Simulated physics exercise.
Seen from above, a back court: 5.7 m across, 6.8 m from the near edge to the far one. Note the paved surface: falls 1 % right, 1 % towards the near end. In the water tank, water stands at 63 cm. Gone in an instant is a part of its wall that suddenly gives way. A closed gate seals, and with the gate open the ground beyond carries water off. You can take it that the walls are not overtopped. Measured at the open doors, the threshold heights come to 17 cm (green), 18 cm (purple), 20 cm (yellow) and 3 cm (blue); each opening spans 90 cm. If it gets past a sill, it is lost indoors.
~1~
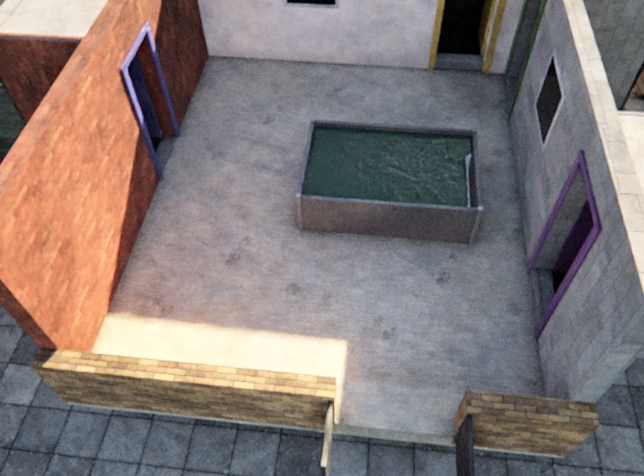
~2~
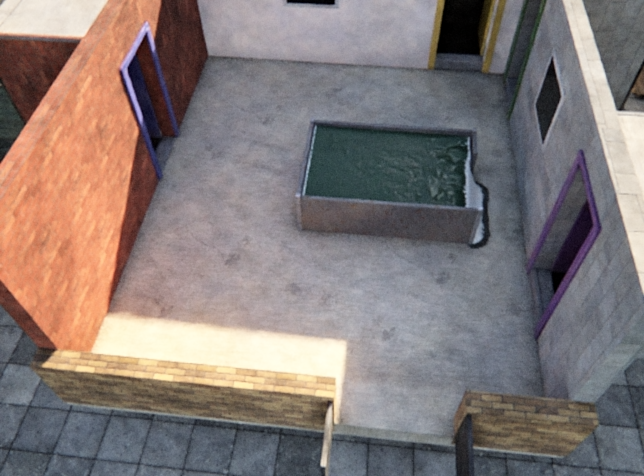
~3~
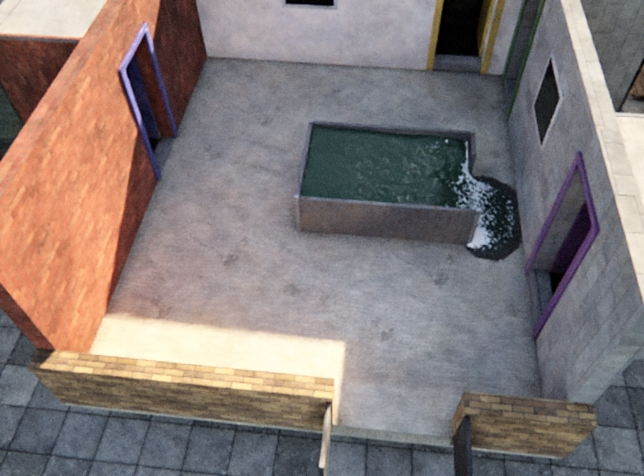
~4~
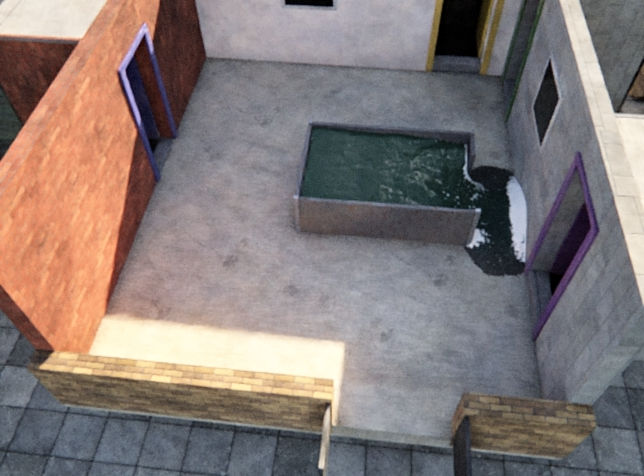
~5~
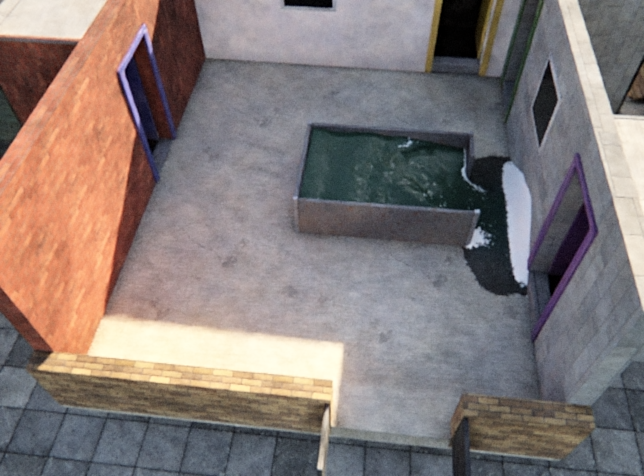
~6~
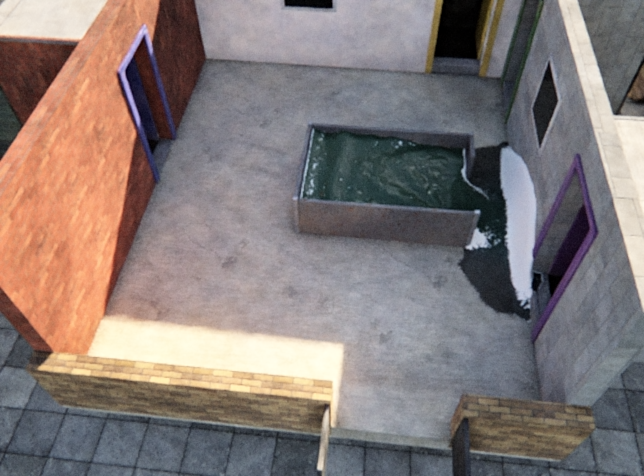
The clip opens on a walled courtyard seen from above, with a rectangular tank of still green water. Water breaks out at the tank's right end and pours onto the paving, foaming white. The dark puddle then spreads to the right-hand wall and along it, reaching the purple-framed doorway.
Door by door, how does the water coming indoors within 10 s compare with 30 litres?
In order: The green door will see an amount within the limit come in. The purple door will see an amount within the limit come in. The yellow door will see an amount within the limit come in. The blue door will see an amount within the limit come in.
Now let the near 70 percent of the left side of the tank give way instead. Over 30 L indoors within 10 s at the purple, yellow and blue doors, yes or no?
Door by door - purple: Within bounds, yellow: Within bounds, blue: Out of bounds.
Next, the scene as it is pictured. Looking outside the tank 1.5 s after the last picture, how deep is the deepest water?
Around 43 centimetres deep.
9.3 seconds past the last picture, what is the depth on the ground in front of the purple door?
It's about 4.5 cm.
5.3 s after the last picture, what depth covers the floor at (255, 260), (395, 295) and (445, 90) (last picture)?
Close to 1, 2 and 9 centimetres.
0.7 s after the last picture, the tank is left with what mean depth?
It averages close to 42 centimetres.
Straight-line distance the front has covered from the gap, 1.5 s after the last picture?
Distance: Approx. 3.6 m.
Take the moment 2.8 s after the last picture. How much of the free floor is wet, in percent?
Wet share: Near 40 percent.
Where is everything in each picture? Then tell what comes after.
In the first picture, the water tank at (390, 166) is whole and still, 63 cm deep.
In the second picture, water pours out at (469, 203) and has run 0.6 m, to a hidden place; typically 5 cm deep outside, 63 cm at the water tank's back.
In the third picture, the front is at (506, 189), 0.9 m from the gap at (467, 205); 0.9 m2 of floor is under water; 63 cm left at the back of the water tank.
In the fourth picture, water pours out at (467, 206) and has run 1.2 m, to (512, 177); typically 13 cm deep outside, 63 cm at the water tank's back.
In the fifth picture, the front is at (524, 291), 1.5 m from the gap at (466, 207); 1.6 m2 of floor is under water; 63 cm left at the back of the water tank.
In the sixth picture, the front is at (507, 145), 1.8 m from the gap at (466, 208); 1.7 m2 of floor is under water; 57 cm left at the back of the water tank.
Then, 0.7 s after the last picture water covers 20 % of the floor and is deepest (52 cm) near (513, 227); green door 3 cm at the sill, 0 L in, purple door 18 cm at the sill, 1 L in, yellow door not reached, blue door not reached.
Then, 1.5 s after the last picture water covers 30 % of the floor and is deepest (43 cm) near (512, 218); green door 6 cm at the sill, 0 L in, purple door 18 cm at the sill, 3 L in, yellow door 21 cm at the sill, 0 L in, blue door not reached.
Then, 2.8 s after the last picture water covers 40 % of the floor and is deepest (26 cm) near (521, 427); green door 9 cm at the sill, 0 L in, purple door 12 cm at the sill, 5 L in, yellow door 19 cm at the sill, 4 L in, blue door not reached.
Then, 5.3 s after the last picture water covers 85 % of the floor and is deepest (17 cm) near (513, 227); green door 11 cm at the sill, 1 L in, purple door 8 cm at the sill, 6 L in, yellow door 10 cm at the sill, 4 L in, blue door 4 cm at the sill, 0 L in.
Then, 9.3 s after the last picture water covers 95 % of the floor and is deepest (10 cm) near (521, 427); green door 7 cm at the sill, 1 L in, purple door 5 cm at the sill, 6 L in, yellow door 6 cm at the sill, 4 L in, blue door 5 cm at the sill, 5 L in.
